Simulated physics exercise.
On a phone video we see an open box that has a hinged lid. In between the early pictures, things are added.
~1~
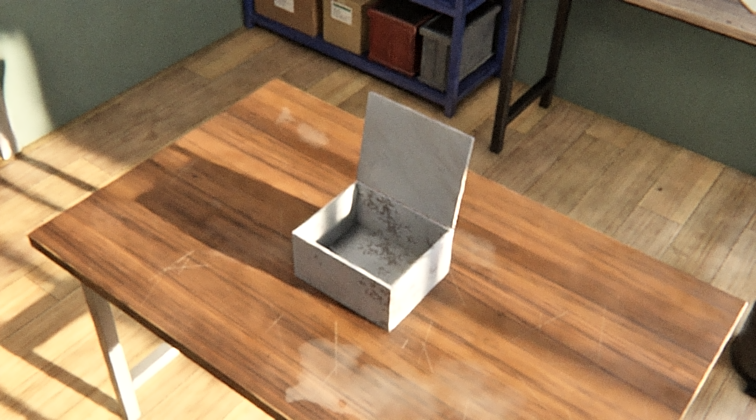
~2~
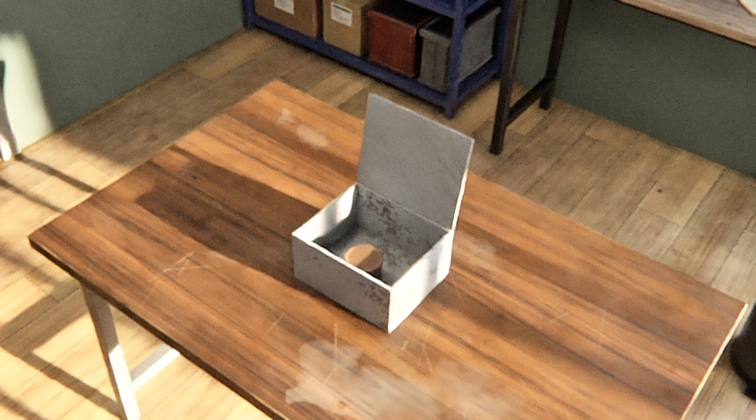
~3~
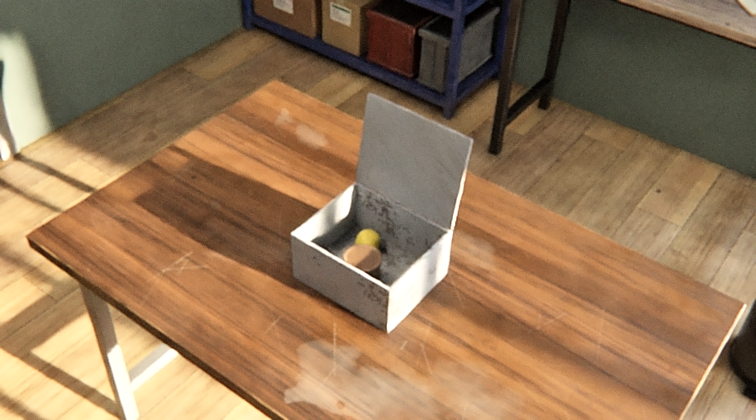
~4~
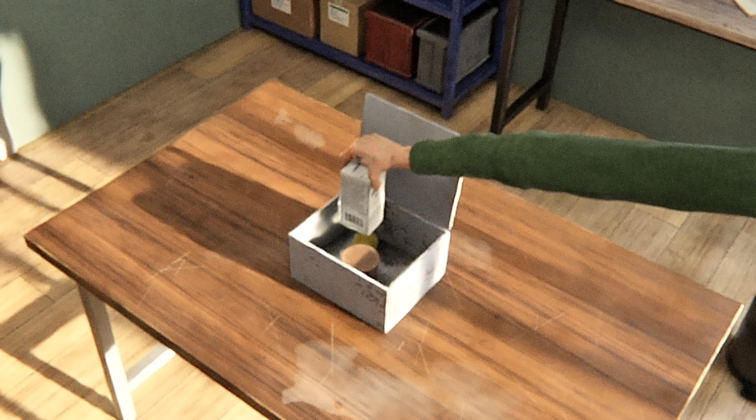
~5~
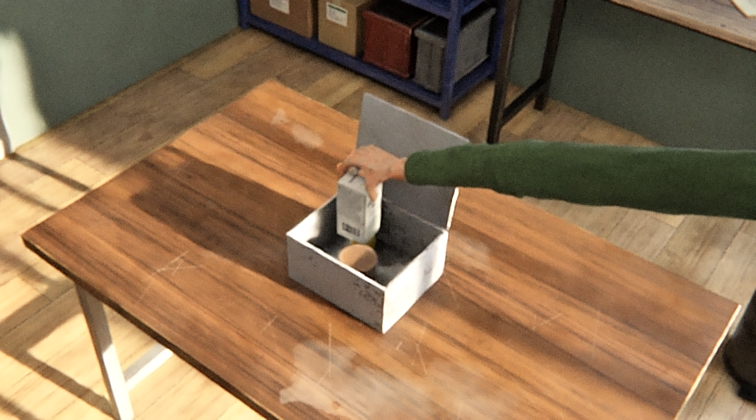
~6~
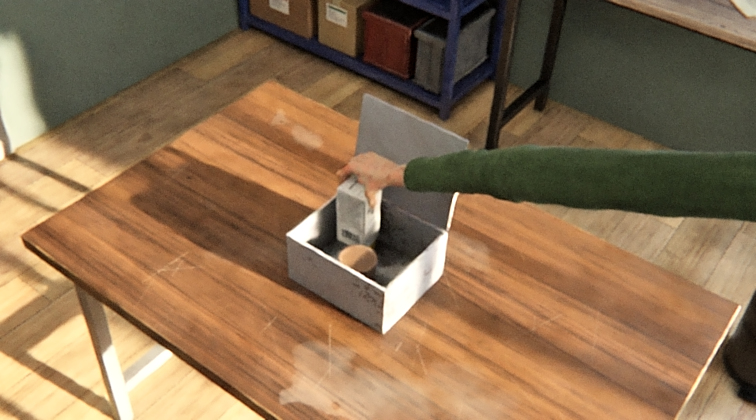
On a wooden table in a sunlit room, a grey box stands empty with its hinged lid open. A round tan object appears inside it, then a small yellow one behind that. A hand in a green sleeve, in from the right, holds a white carton over the box and lowers it slightly inside.
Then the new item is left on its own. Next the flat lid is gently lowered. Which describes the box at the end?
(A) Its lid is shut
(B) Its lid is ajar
The answer is A.
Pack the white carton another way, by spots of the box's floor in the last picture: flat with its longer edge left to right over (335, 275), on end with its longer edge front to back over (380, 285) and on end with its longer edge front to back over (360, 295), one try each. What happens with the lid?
Well, the first try leaves the lid standing open, the second leaves it standing open, and the third leaves it standing open.
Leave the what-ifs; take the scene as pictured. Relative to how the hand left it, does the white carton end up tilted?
At the finish the white carton goes crooked.
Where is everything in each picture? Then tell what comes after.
The last thing is not in view yet, in the first frame.
The last thing is not in view yet, in the second frame.
The last thing is not in view yet, in the third frame.
On its way; white carton (362, 197), in the fourth frame.
On its way; white carton (359, 207), in the fifth frame.
In place under the hand; white carton (358, 213), in the sixth frame.
Then, 0.50 s later than the last frame, white carton on its side near (331, 250); yellow lemon moved a little.
Then, 1.50 s later than the last frame, lid 66° above the rim; white carton on its side near (331, 251); yellow lemon moved a little.
Then, 2.10 s later than the last frame, lid 18° above the rim; white carton on its side near (331, 251); yellow lemon moved a little.
When it is over, lid shut; lying over in the box, white carton; the other 2 as before. End places, in pixels of the last picture, white carton near (331, 251).
